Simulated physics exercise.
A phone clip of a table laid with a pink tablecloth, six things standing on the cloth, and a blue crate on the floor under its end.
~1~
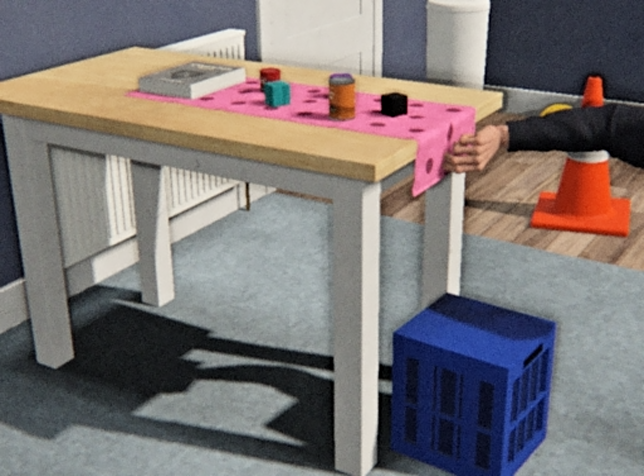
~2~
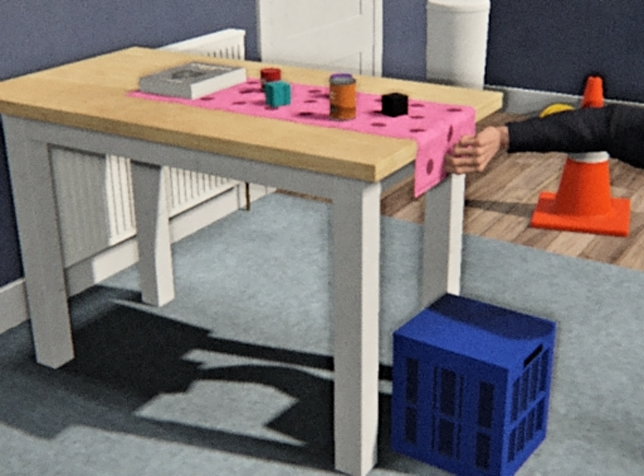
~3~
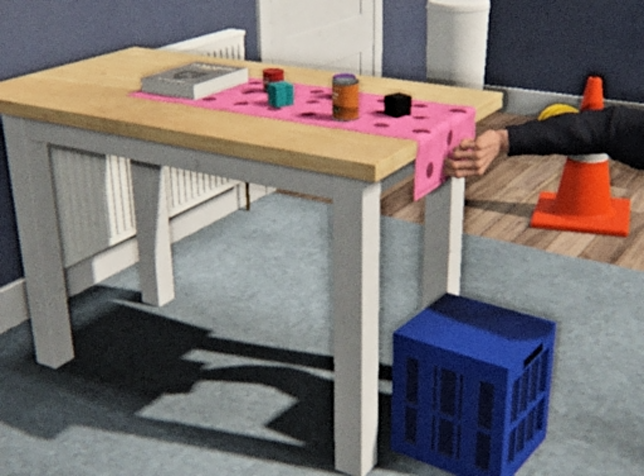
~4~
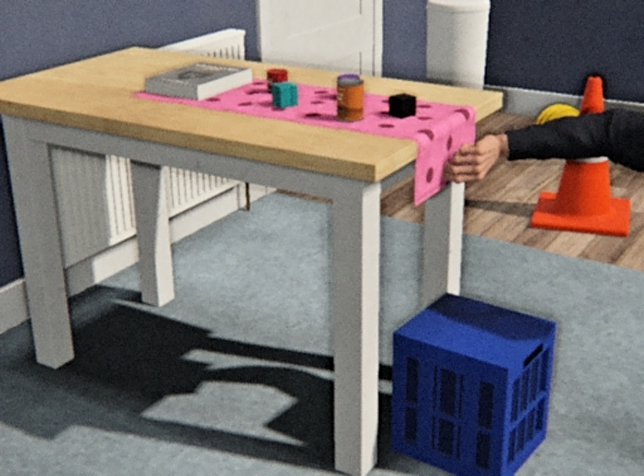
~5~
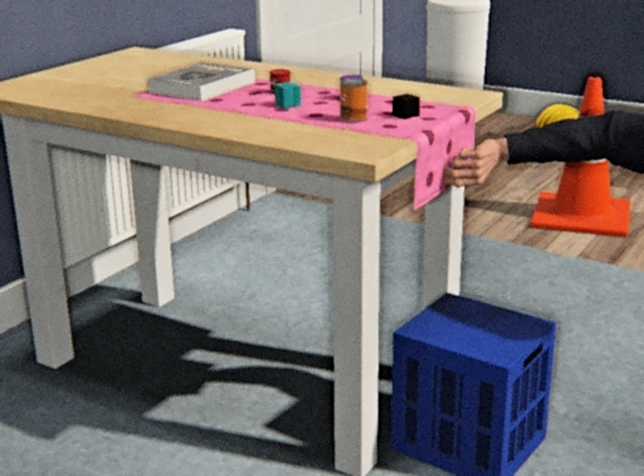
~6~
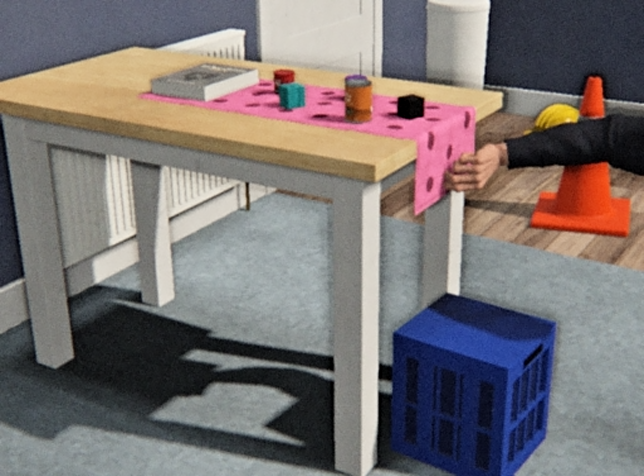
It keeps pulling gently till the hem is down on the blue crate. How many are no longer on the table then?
The count of fallen things is three.
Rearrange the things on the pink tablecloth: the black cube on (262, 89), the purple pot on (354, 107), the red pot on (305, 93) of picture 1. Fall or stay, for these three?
The black cube holds on; the purple pot comes down; the red pot stays on.
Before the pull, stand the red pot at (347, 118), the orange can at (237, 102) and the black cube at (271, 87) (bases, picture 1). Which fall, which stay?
The red pot falls, the orange can remains up, the black cube remains up.
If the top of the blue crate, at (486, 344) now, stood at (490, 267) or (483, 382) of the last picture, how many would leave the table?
In that case 1 and 4.
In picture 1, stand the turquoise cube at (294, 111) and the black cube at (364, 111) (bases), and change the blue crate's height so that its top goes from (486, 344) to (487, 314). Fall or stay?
The turquoise cube remains up, the black cube drops off.
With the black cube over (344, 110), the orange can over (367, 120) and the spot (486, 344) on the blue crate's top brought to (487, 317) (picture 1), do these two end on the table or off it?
The black cube tumbles off, the orange can falls.
A little later, hem near (445, 263); black cube gone.
Next, hem on the crate; black cube, orange can and purple pot gone.
When it is over, hem on the crate; black cube, orange can and purple pot gone. It carries off three.
